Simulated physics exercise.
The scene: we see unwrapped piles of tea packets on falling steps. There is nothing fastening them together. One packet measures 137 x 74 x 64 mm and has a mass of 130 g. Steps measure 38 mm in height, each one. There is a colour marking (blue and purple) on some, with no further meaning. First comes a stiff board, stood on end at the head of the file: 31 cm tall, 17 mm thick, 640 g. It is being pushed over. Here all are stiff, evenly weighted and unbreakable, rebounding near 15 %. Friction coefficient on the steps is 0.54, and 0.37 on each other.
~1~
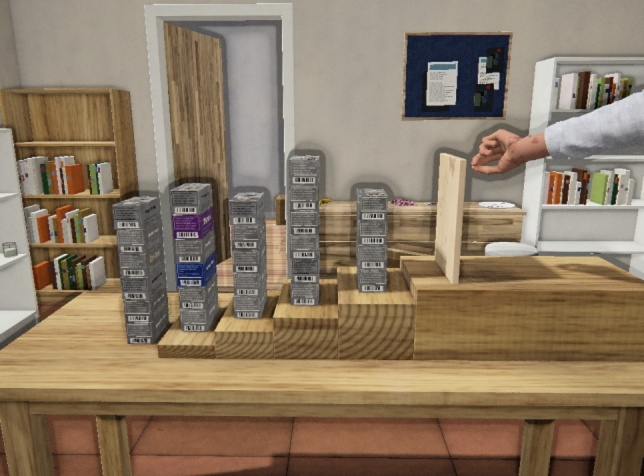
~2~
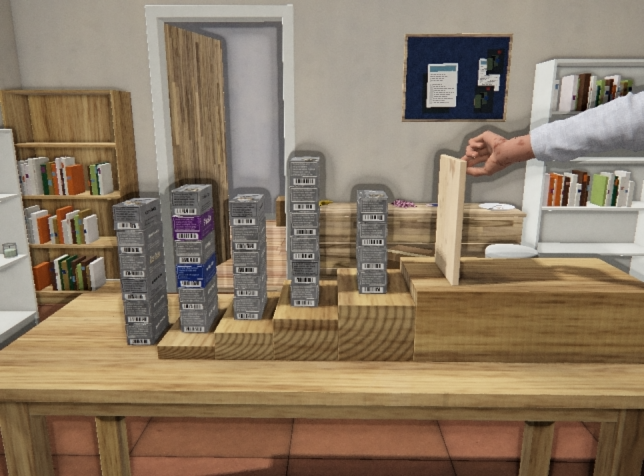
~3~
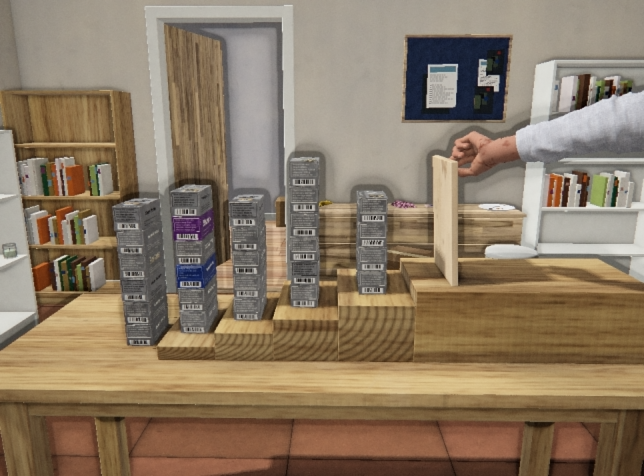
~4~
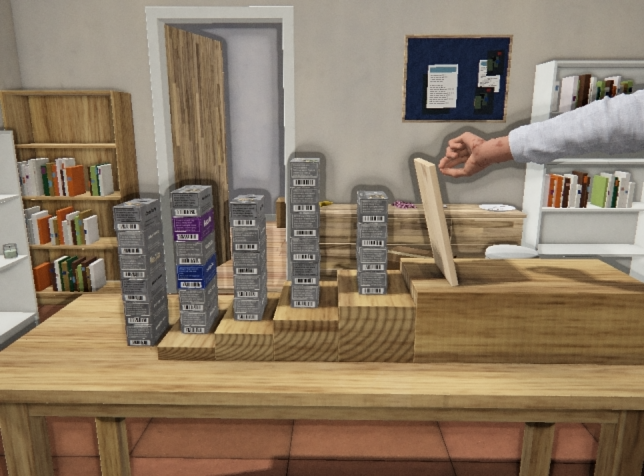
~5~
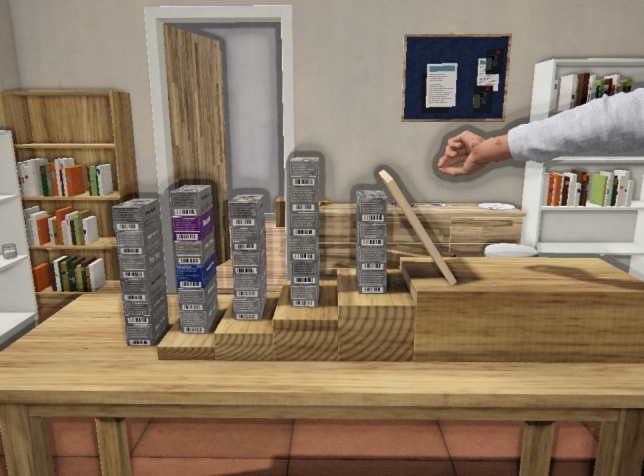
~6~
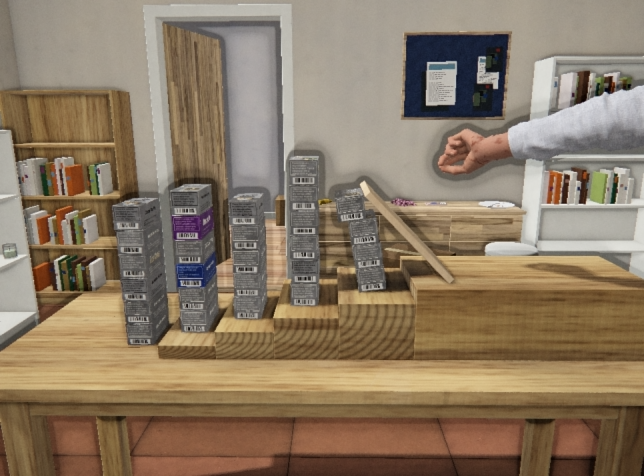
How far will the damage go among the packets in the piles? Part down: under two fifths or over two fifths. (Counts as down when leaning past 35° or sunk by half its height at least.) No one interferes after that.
The count down passes two fifths.
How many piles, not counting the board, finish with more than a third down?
Summing them, I get 5 in all.
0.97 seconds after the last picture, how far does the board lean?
About 80 degrees from upright.
Then, 0.53 s later than the last frame, board 76° from upright; 4 of the 27 packets down; purple packet moved 10 mm.
Then, 0.97 s later than the last frame, board 80° from upright; 22 of the 27 packets down; blue packet tilted 37°, 54 mm lower; purple packet tilted 13°, 56 mm lower.
Then, 1.45 s later than the last frame, board 80° from upright; 25 of the 27 packets down; purple packet on its side; blue packet tilted 57°, 9 cm lower.
When it is over, board 80° from upright; 25 of the 27 packets down; blue packet tilted 57°, 9 cm lower; purple packet 1.04 m lower. That is 93 per cent. In pixels of the last frame, middles, blue packet near (133, 298).
